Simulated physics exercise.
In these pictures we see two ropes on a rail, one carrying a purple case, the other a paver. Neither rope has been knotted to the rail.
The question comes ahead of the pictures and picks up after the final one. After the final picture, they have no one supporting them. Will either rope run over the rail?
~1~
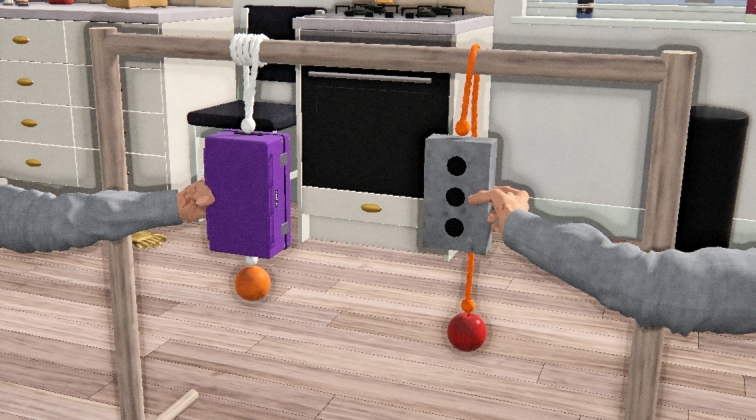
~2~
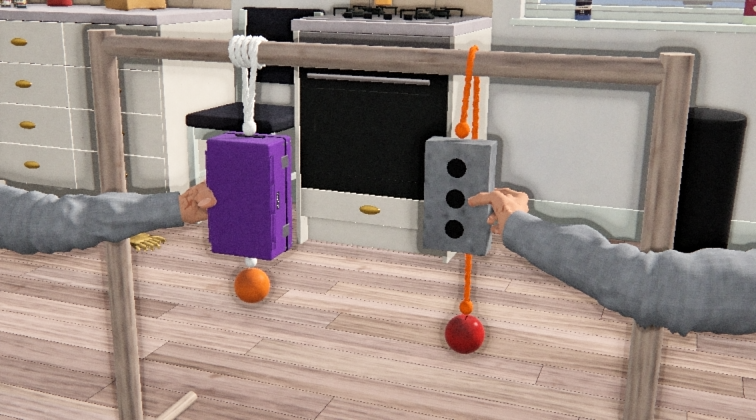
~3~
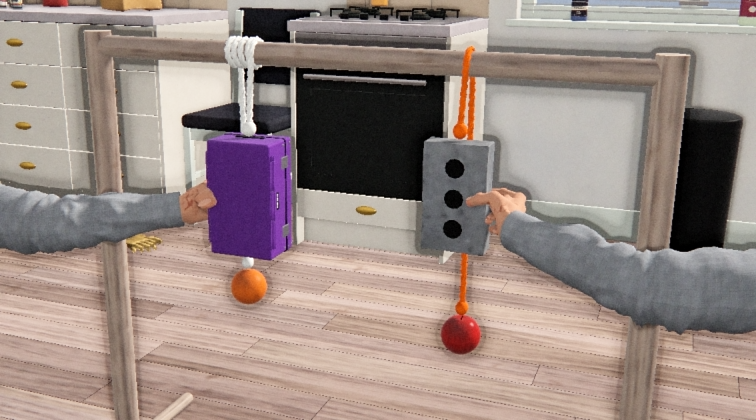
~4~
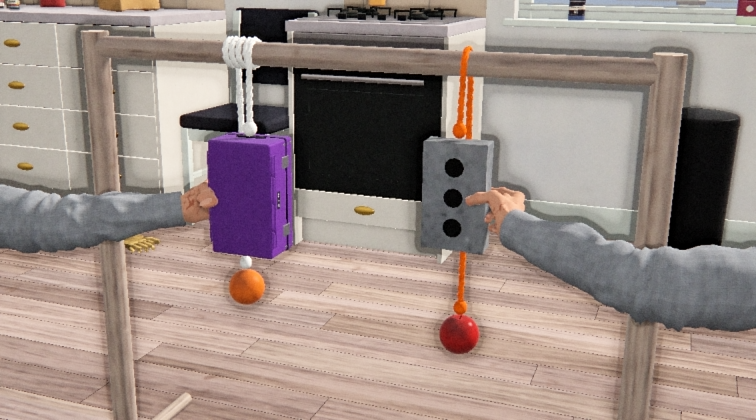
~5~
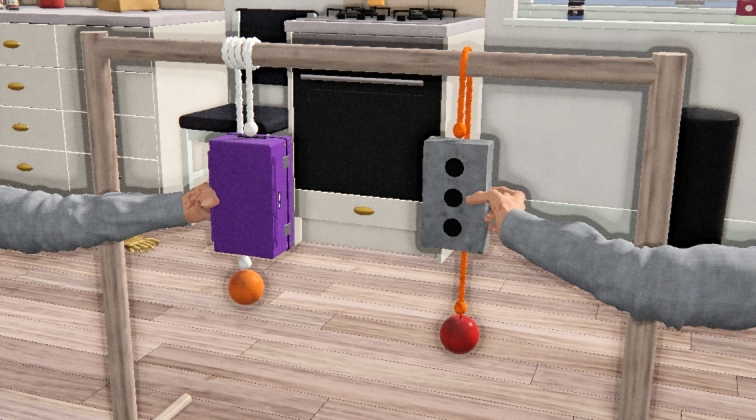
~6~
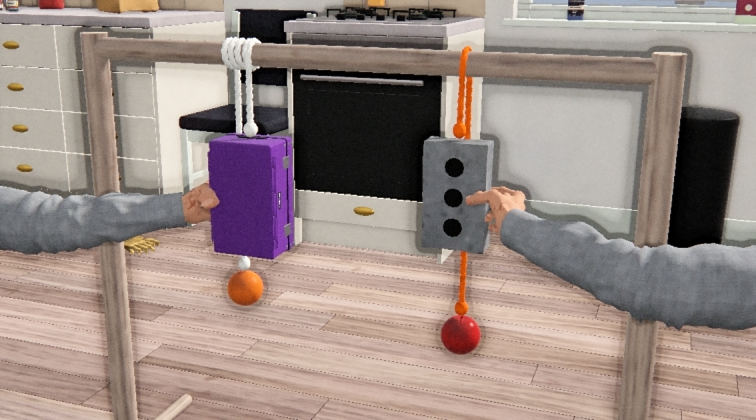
The purple case is left hanging, the paver ends up lower.
Then, 0.36 s on from there, purple case off the floor near (252, 188); paver dropping near (455, 285).
Then, 0.68 s on from there, purple case off the floor near (253, 189); paver on the floor.
In the end, purple case off the floor near (252, 190); paver on the floor. The purple case stays hanging and the paver drops.
